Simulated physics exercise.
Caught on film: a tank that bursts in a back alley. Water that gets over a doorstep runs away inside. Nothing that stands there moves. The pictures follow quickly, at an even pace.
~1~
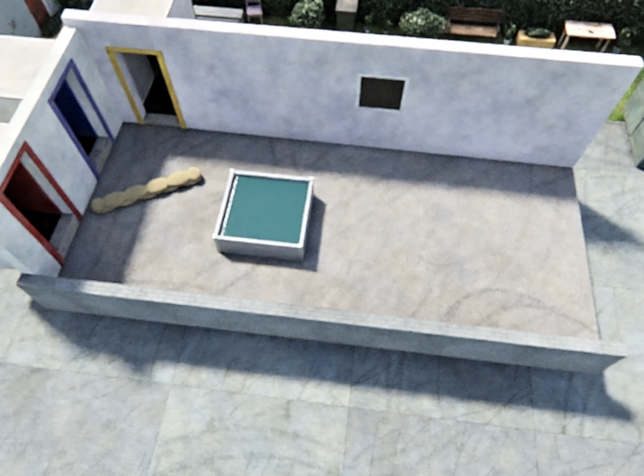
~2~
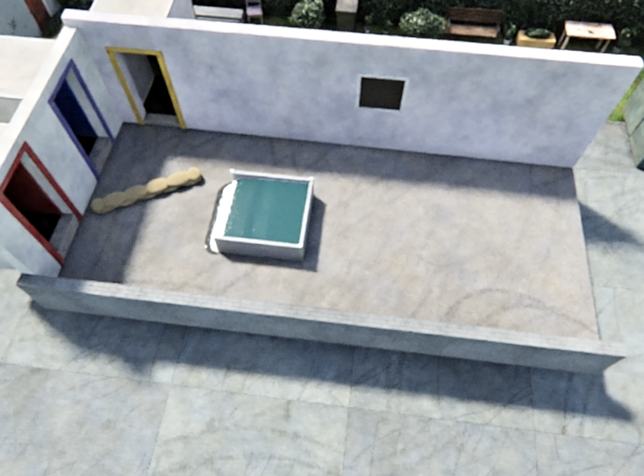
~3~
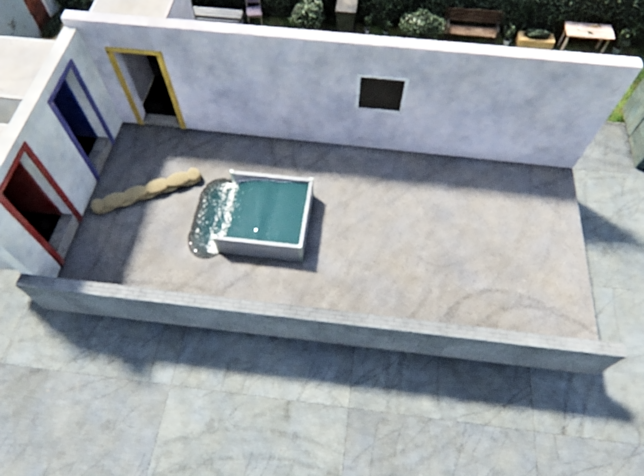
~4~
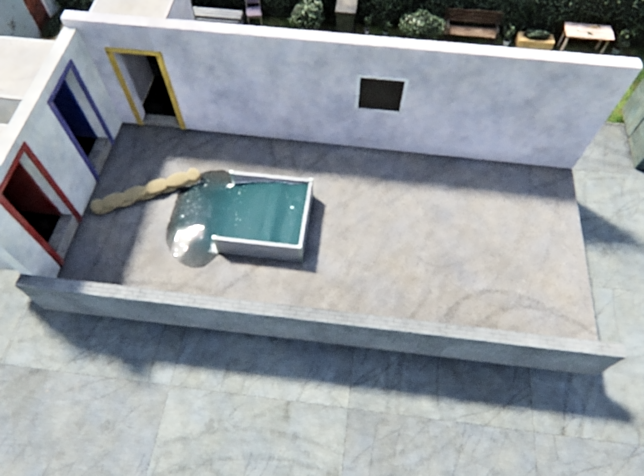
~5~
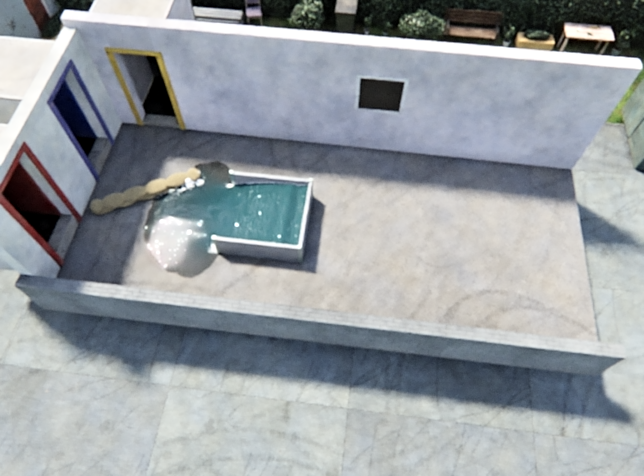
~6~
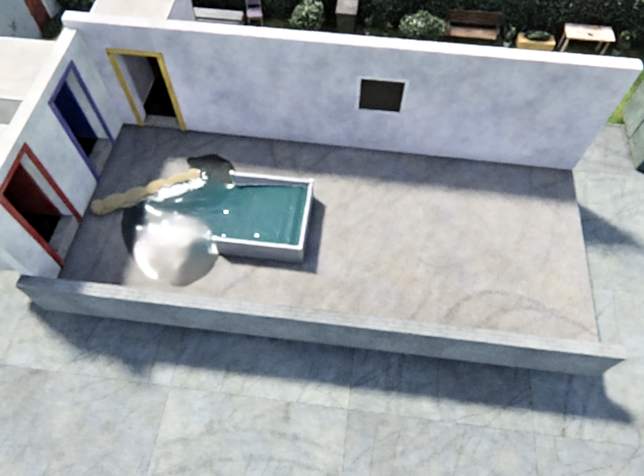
Water pours from the left side of an open tank and spreads across the paved ground.
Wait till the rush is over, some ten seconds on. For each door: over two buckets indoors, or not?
In the end: The blue door stays under that; the yellow door stays under that; the red door stays under that.
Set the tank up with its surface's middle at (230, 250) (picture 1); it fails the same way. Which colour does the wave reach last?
It is the yellow door.
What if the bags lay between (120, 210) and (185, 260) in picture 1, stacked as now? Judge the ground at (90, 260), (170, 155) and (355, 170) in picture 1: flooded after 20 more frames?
In that order: Under water, under water, clear.
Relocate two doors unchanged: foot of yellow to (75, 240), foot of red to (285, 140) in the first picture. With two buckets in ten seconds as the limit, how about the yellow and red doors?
The yellow door passes that mark, the red door stays under.
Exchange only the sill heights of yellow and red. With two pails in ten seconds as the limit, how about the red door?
One by one: Red lets more in.
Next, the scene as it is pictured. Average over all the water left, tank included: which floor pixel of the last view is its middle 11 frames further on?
Near (176, 226).
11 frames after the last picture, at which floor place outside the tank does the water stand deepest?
Close to (56, 283).
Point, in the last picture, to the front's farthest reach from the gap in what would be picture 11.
Near (66, 258).
A moment on, water covers 15 % of the floor; the blue door not reached, the yellow door not reached, the red door wet at the sill, nothing in.
Next, water covers 20 % of the floor; the blue door not reached, the yellow door wet at the sill, nothing in, the red door wet at the sill, nothing in.
Then, water covers 25 % of the floor; the blue door wet at the sill, nothing in, the yellow door wet at the sill, nothing in, the red door wet at the sill, nothing in.
Later, water covers 45 % of the floor; the blue door wet at the sill, nothing in, the yellow door wet at the sill, nothing in, the red door wet at the sill, nothing in.
In the end, water covers 80 % of the floor; the blue door wet at the sill, nothing in, the yellow door wet at the sill, nothing in, the red door wet at the sill, nothing in.
